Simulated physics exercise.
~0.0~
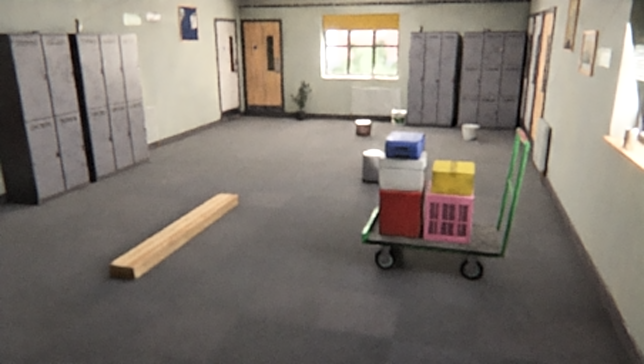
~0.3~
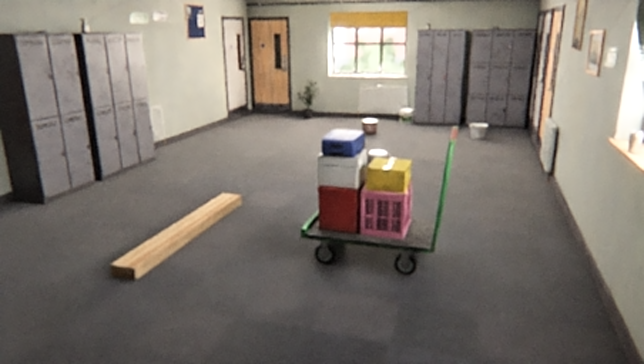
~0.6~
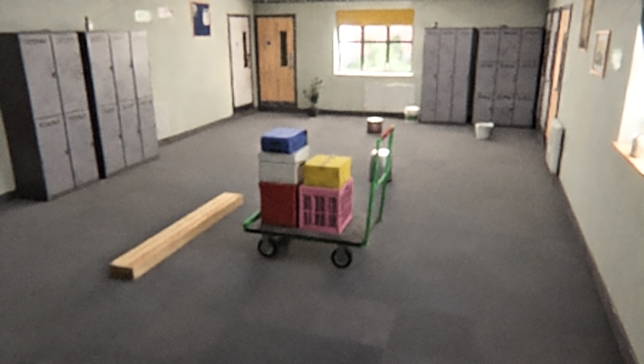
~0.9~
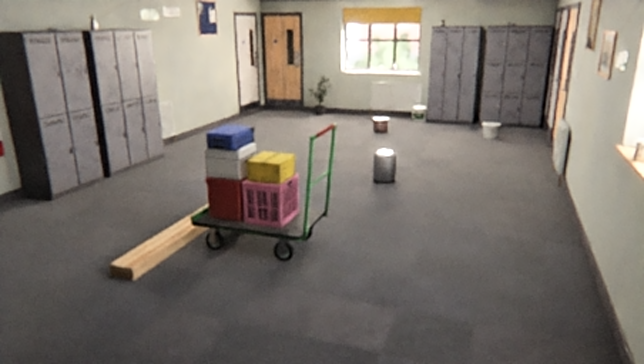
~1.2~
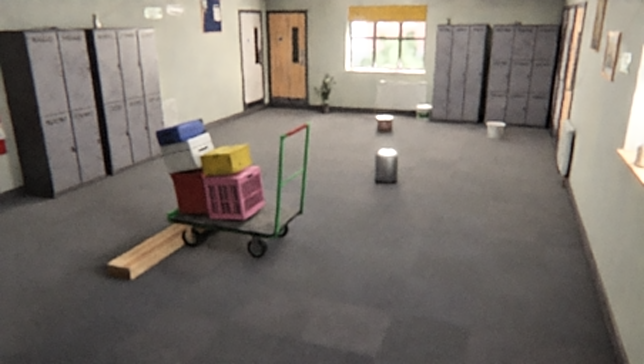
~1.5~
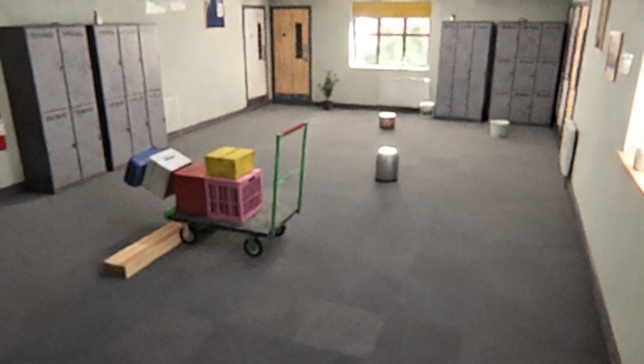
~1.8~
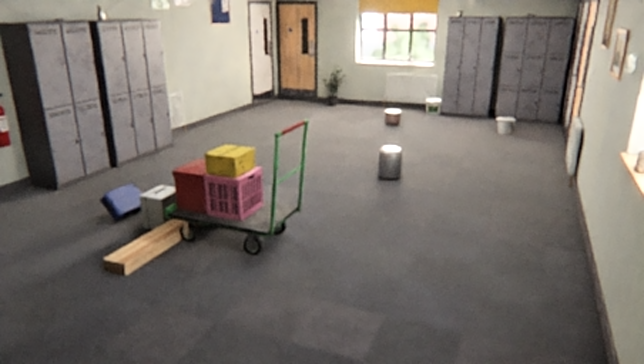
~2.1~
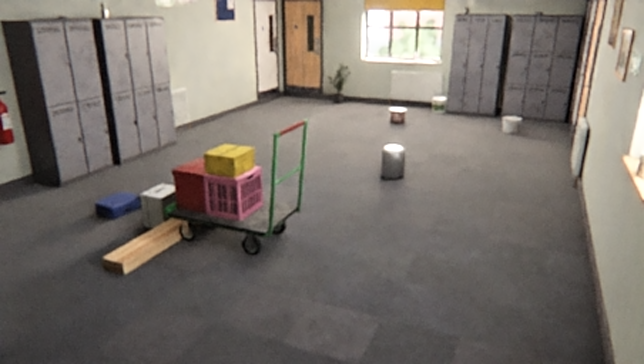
Green-handled trolley rolling left into a wooden beam and stopping, blue and white boxes toppling off, yellow, red and pink containers staying aboard.
